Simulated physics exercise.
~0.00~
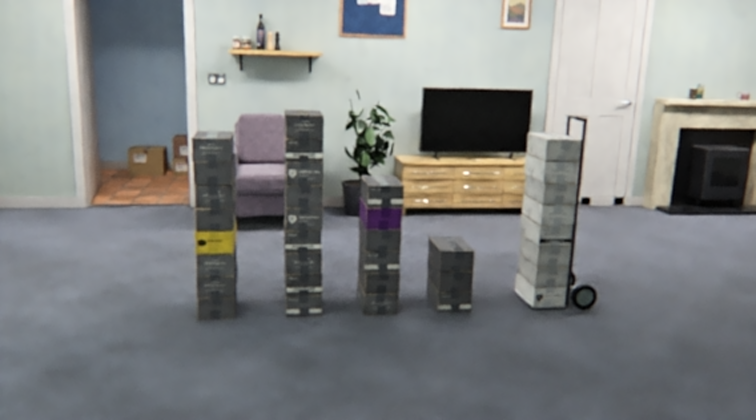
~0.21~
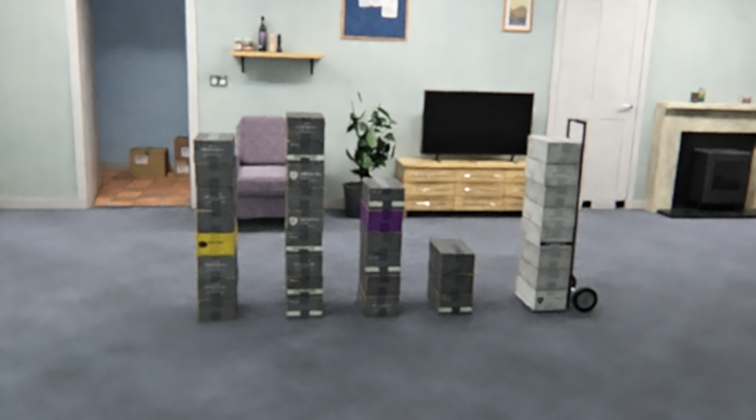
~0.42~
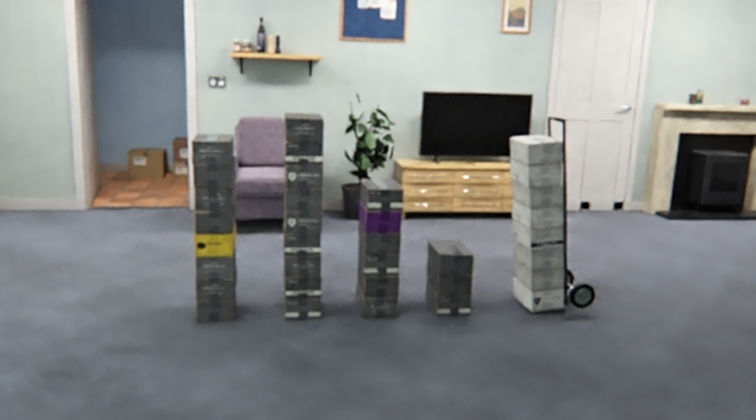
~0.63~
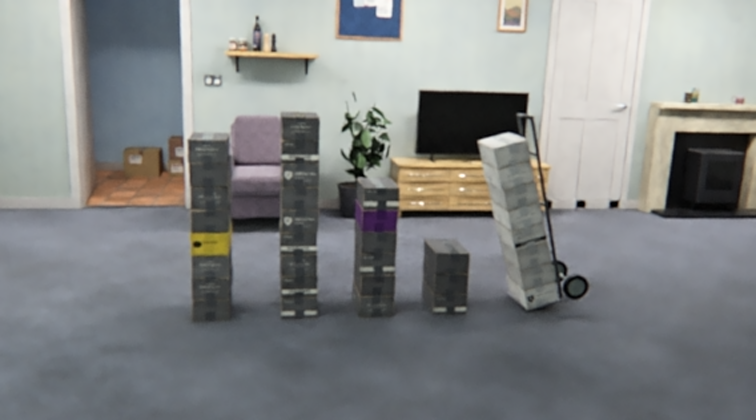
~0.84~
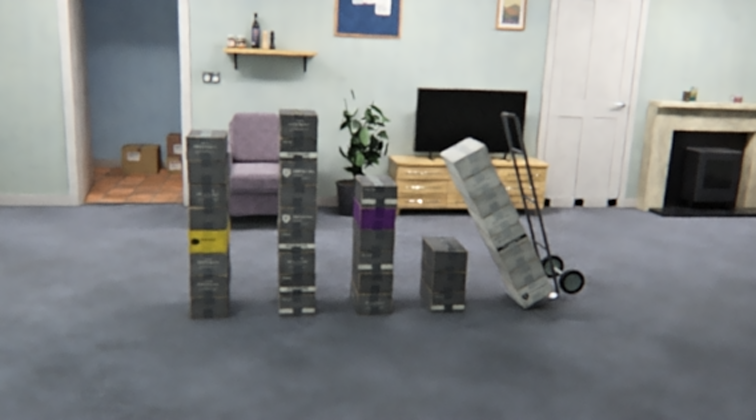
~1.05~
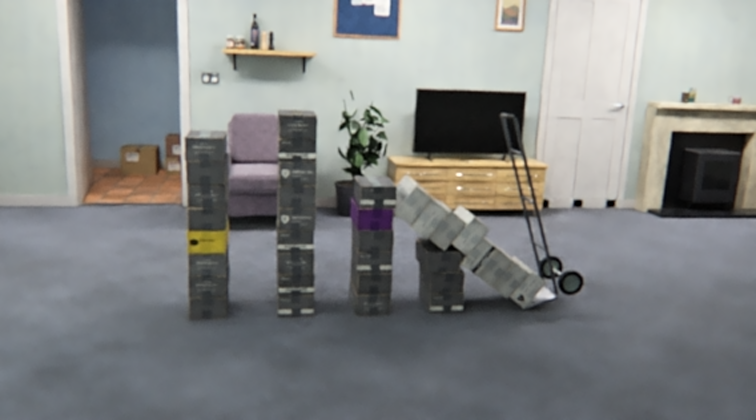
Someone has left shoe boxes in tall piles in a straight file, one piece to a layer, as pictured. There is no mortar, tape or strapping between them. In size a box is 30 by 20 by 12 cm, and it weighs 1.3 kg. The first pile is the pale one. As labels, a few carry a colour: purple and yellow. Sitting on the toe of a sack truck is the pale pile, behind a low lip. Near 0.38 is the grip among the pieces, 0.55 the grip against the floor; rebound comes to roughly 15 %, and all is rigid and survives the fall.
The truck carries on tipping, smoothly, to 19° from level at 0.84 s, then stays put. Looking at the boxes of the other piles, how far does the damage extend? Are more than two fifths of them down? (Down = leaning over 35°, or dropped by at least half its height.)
No - it's going to be south of two fifths down, I reckon.
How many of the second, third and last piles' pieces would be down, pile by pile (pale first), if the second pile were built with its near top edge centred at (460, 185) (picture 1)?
Then second 6, third 6, last 7.
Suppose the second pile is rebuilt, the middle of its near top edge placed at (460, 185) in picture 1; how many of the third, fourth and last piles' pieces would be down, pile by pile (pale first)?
Counts down - third: 6; fourth: 9; last: 7.
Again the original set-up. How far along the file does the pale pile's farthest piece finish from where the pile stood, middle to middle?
Around 100 centimetres.
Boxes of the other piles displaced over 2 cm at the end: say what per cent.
Shifted: 25 per cent.
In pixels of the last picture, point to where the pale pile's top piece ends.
Roughly at (368, 205).
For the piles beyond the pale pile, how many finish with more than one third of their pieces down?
Total count: 0.
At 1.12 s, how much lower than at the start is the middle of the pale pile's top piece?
Some 35 centimetres.
By 1.12 s, 8 of the pale pile down; none of the 26 other boxes down, 4 disturbed; purple box moved 9 cm.
By 1.26 s, 8 of the pale pile down; none of the 26 other boxes down, 8 disturbed; purple box tilted 9°.
When it is over (1.9 s), 8 of the pale pile down; none of the 26 other boxes down, 9 disturbed; purple box tilted 30°; yellow box unmoved. That is 0 per cent. In pixels of the last frame, middles, purple box near (335, 217), yellow box near (209, 235).
